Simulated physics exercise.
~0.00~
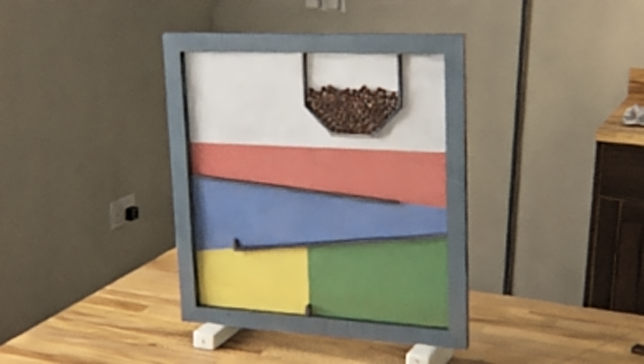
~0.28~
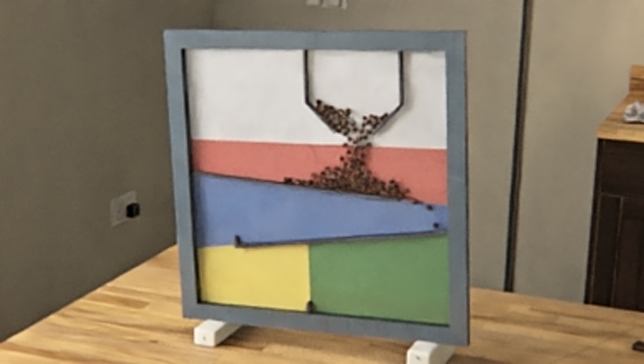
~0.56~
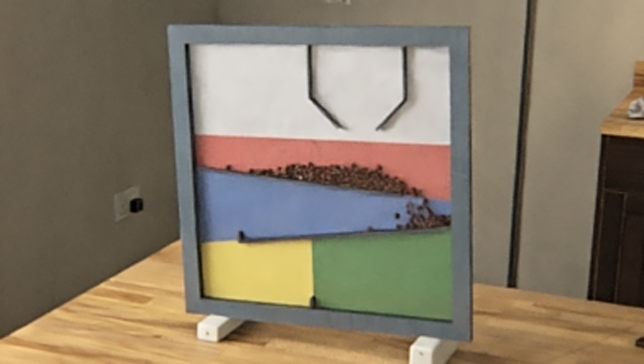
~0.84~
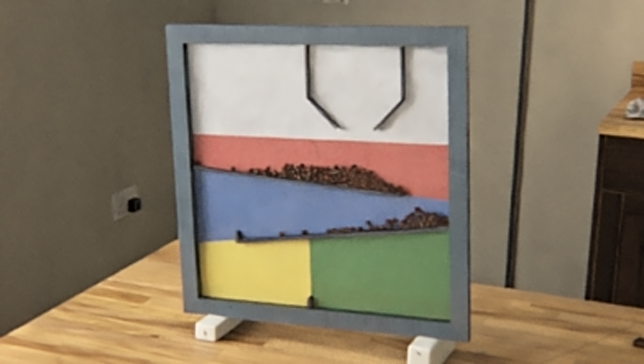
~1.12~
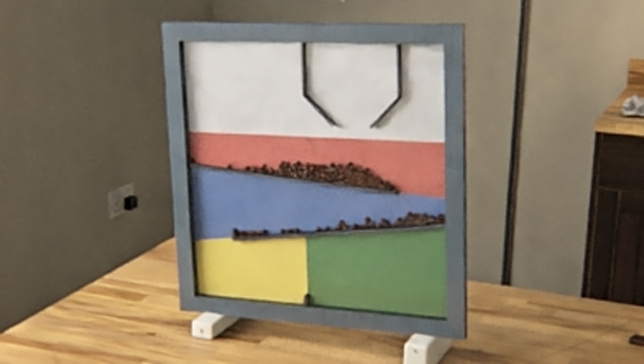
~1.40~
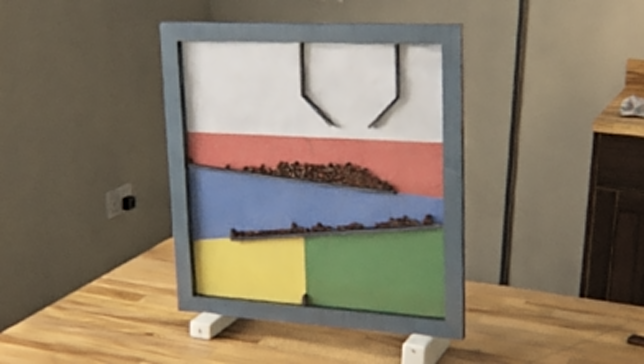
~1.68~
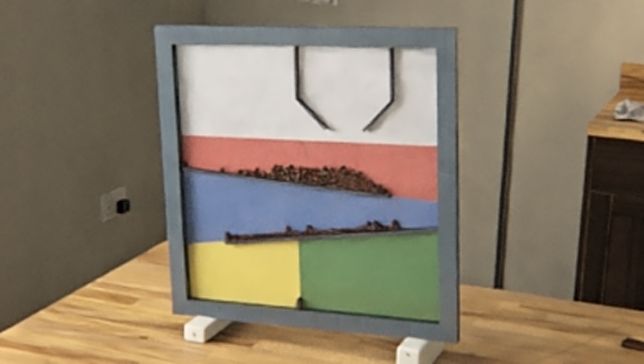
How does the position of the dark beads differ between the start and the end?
At the start the beads are gathered in the hopper near the top of the case. At the end they lie lower and further left overall, spread along the two sloping ledges, with a heap on the upper one and a thin layer on the lower one.
